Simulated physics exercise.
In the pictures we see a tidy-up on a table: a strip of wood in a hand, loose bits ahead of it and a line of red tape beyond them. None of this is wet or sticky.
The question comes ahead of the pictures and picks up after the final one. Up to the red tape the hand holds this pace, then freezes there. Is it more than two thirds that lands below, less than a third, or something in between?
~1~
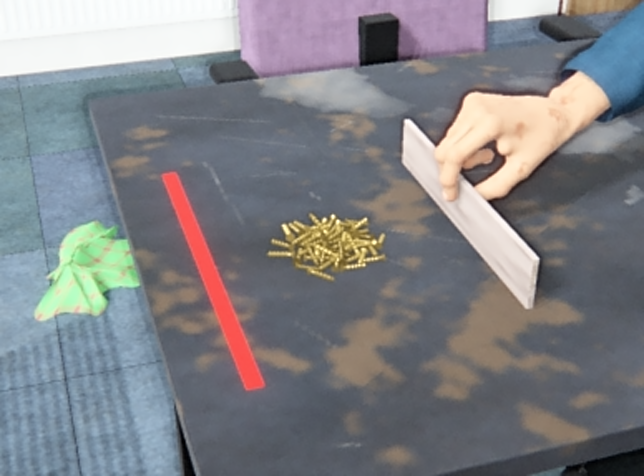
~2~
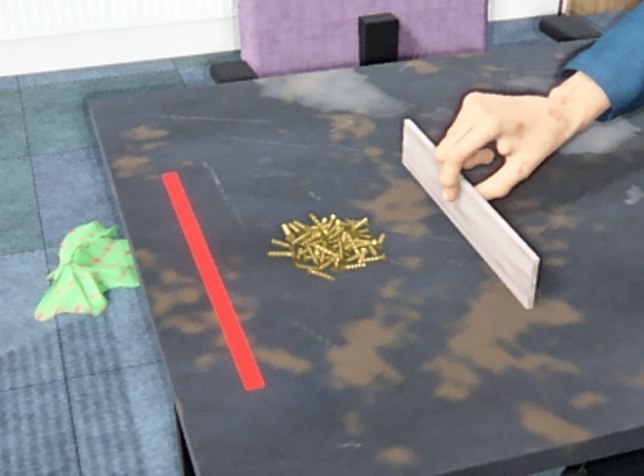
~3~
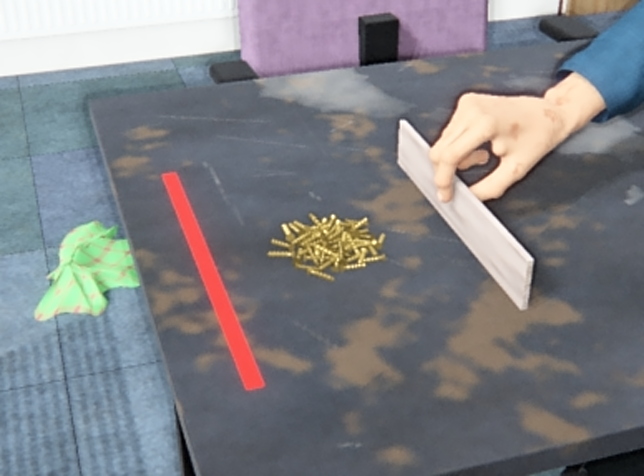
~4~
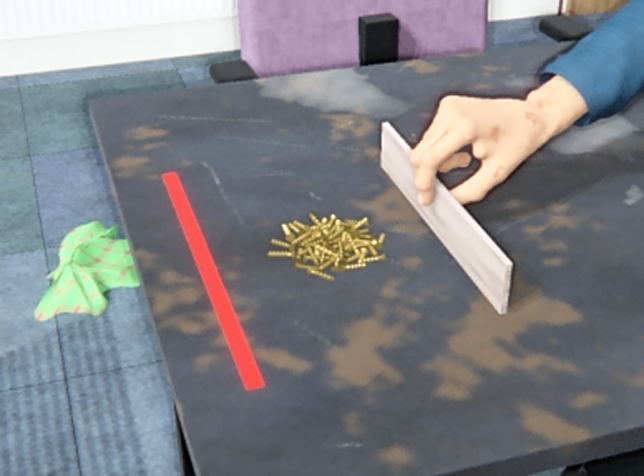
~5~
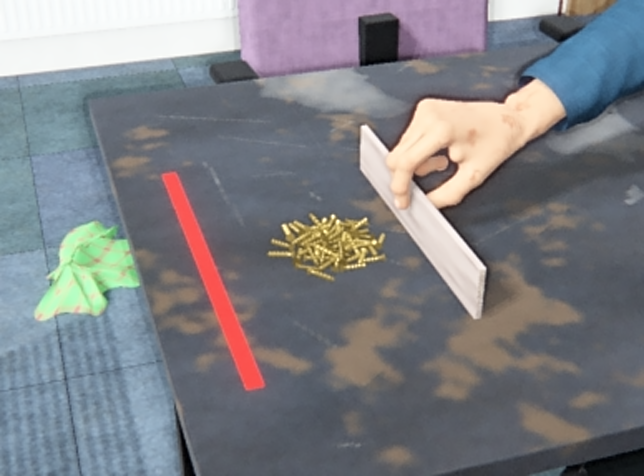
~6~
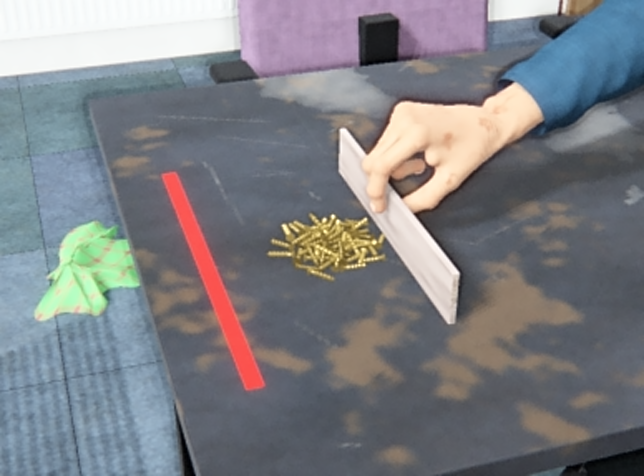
I'd call it a light spill, shy of a third gone.
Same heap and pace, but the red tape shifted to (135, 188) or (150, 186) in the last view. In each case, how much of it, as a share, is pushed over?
You'd see some 100 in a hundred first, and then 50 in a hundred.
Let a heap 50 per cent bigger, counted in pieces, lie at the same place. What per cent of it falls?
Roughly 20 percent.
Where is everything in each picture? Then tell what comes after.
Strip of wood (522, 270), at rest; red tape (172, 183), about a palm's width from the edge; edge at (142, 281); the heap (336, 246), brass screws, in the first picture.
Strip of wood (522, 270), at rest, in the second picture.
Strip of wood (517, 271); the heap (336, 246), in the third picture.
Strip of wood (496, 275), in the fourth picture.
Strip of wood (470, 280); the heap (336, 246), in the fifth picture.
Strip of wood (444, 285); red tape (172, 183); edge at (142, 281); the heap (336, 246), in the sixth picture.
Just after the last frame, strip of wood still moving, near (293, 208); heap all on the table, its front near (239, 257).
A moment on, strip of wood stopped at the red tape; heap all on the table, its front near (134, 286).
Further on, strip of wood stopped at the red tape; heap about a tenth over the edge.
When it is over, strip of wood stopped at the red tape; heap about a tenth over the edge.
